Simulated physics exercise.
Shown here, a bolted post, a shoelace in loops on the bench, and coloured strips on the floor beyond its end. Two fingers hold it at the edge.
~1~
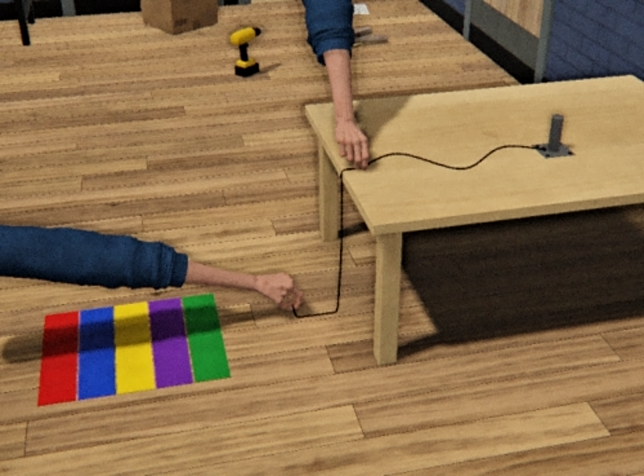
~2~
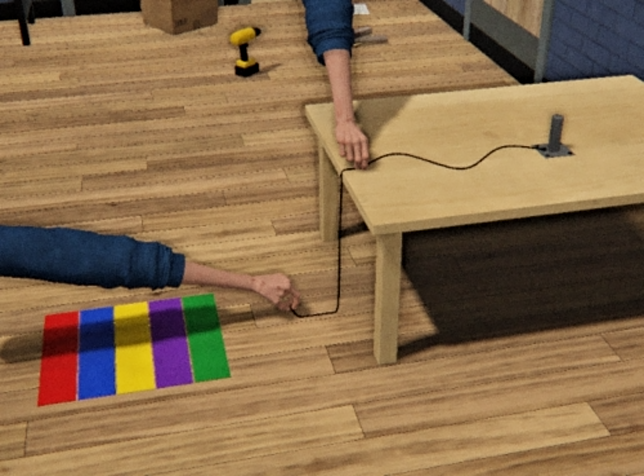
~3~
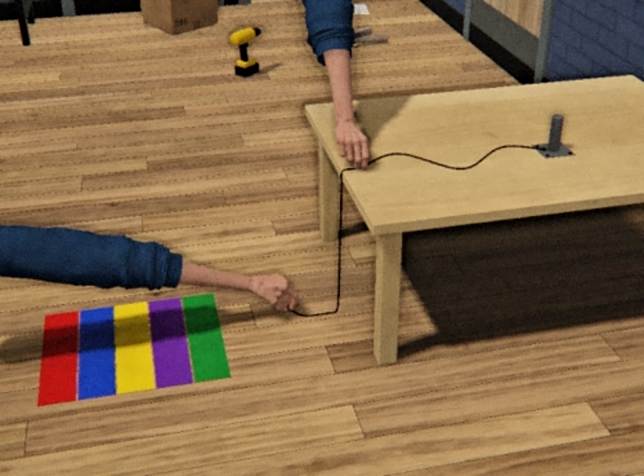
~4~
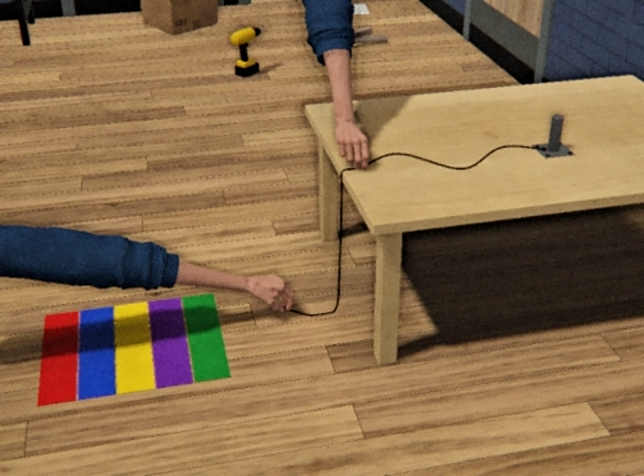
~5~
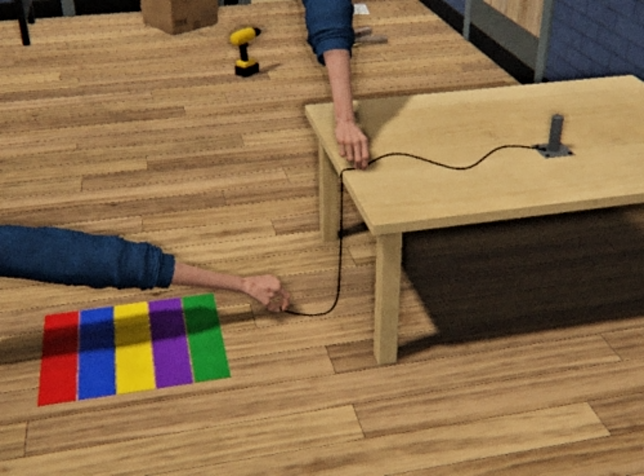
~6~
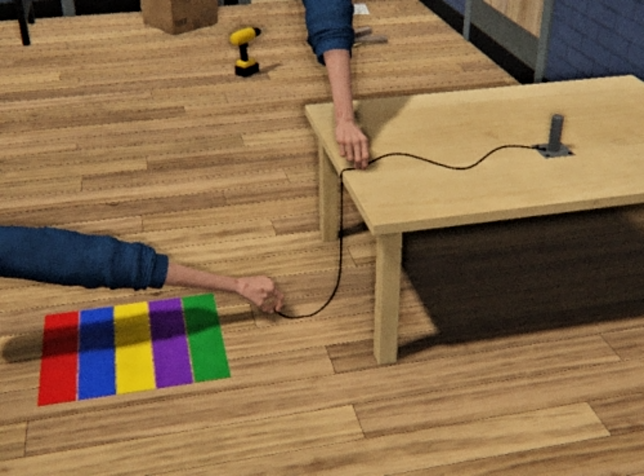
A hand near the floor drew the end of a dark cord slightly left toward some coloured strips, while another hand stayed still, holding the cord at the table's edge.
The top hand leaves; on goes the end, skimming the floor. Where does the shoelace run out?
The end stops over the yellow strip.
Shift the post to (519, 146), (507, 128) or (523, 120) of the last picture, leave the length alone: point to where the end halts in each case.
Near (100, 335), (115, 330) and (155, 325).
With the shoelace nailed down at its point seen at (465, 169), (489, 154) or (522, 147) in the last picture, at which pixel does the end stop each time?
About (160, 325), (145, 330) and (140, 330).
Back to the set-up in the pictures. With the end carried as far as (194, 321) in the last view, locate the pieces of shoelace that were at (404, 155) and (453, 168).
At (373, 167), then (427, 161).
Soon after, end near (194, 321); over green.
Then, end near (154, 326); over purple.
At full stretch, end near (131, 329); over yellow. It gets as far as the yellow strip.
